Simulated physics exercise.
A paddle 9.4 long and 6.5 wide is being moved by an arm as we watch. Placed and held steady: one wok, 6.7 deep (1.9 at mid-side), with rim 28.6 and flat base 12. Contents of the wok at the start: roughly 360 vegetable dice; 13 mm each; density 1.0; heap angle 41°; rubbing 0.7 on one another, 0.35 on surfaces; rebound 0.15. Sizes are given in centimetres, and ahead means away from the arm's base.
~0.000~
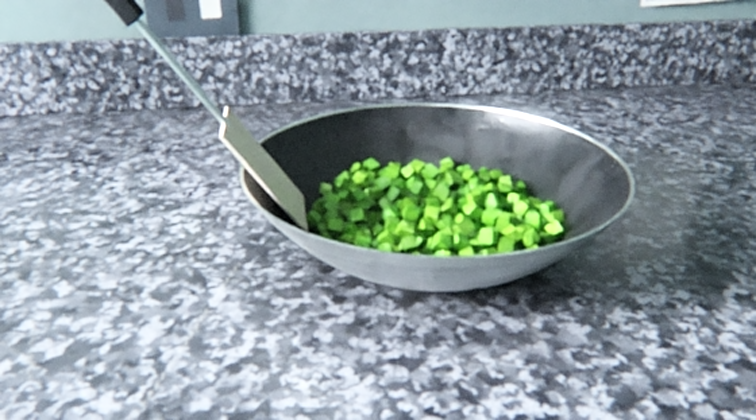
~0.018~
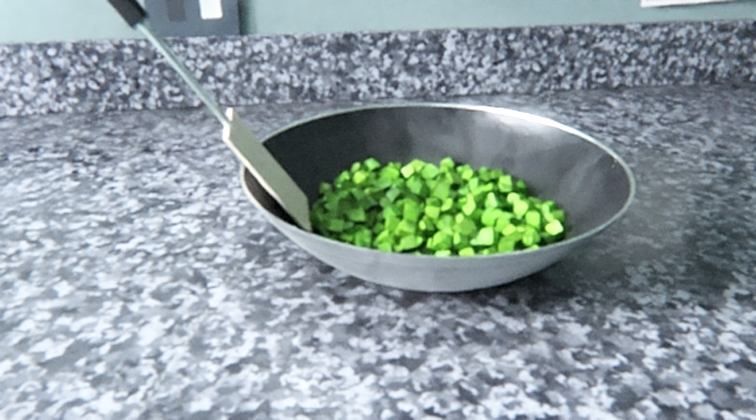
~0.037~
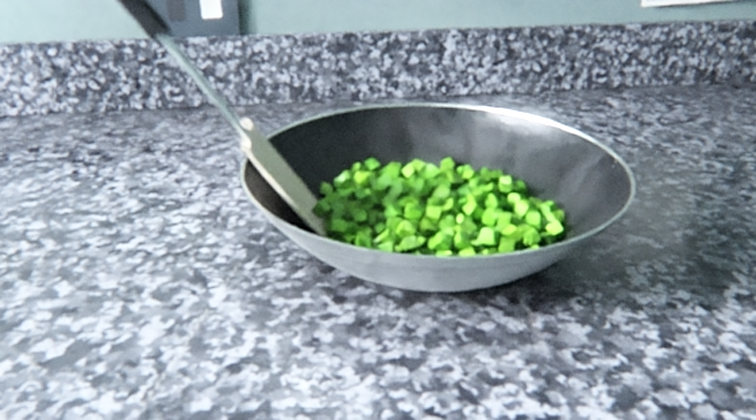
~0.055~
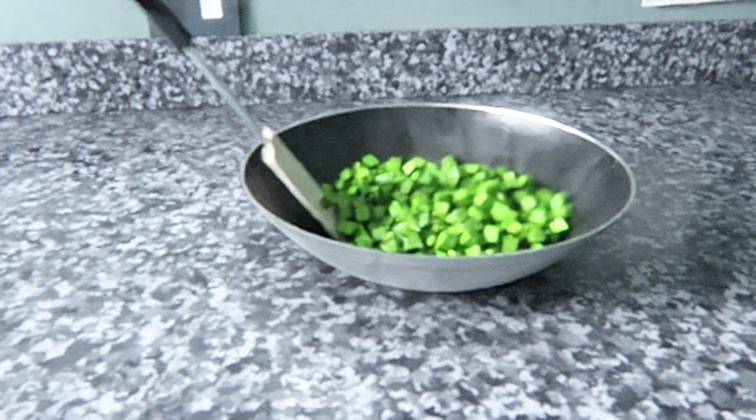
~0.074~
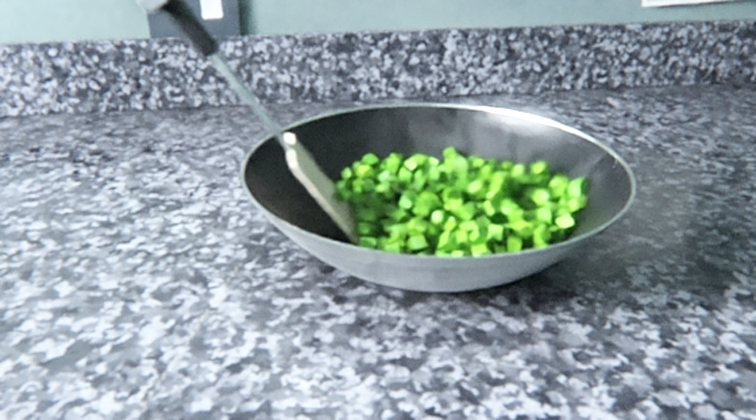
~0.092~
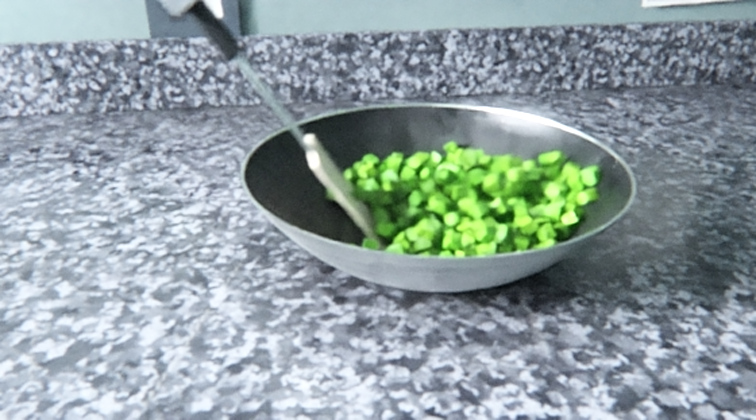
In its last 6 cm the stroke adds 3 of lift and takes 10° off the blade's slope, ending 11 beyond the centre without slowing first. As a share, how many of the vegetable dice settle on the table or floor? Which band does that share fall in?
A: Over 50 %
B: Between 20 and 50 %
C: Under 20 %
(B) Between 20 and 50 %.
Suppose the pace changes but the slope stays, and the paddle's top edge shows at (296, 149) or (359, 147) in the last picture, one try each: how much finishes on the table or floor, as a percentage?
Roughly 35 per cent, then roughly 45 per cent.
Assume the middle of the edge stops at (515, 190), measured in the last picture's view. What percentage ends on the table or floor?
Around 5 percent.
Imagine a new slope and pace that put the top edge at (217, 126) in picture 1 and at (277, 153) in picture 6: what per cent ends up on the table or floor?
My guess would be close to 30 per cent.
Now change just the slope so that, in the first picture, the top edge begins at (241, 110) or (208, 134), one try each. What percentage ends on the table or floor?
First try around 40 percent, second around 35 percent.
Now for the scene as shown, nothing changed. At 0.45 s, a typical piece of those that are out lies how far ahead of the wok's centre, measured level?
Distance ahead of centre: Approx. 24 cm.
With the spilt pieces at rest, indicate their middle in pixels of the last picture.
Roughly (751, 212).
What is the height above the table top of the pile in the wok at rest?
Height at rest: Roughly 6.0 cm.
By 0.16 s, sloping 56°, highest piece 7 above the table; 358 in the wok.
By 0.22 s, sloping 53°, highest piece 9 above the table; 353 in the wok, 5 on the blade or in flight.
By 0.45 s, sloping 46°, highest piece 11 above the table; 233 in the wok, 62 on the table or floor, 63 on the blade or in flight.
By 1.50 s, sloping 46°, highest piece 8 above the table; 233 in the wok, 125 on the table or floor.
Final count, 233 in the wok, 125 on the table or floor. That is 35 % on the table or floor.
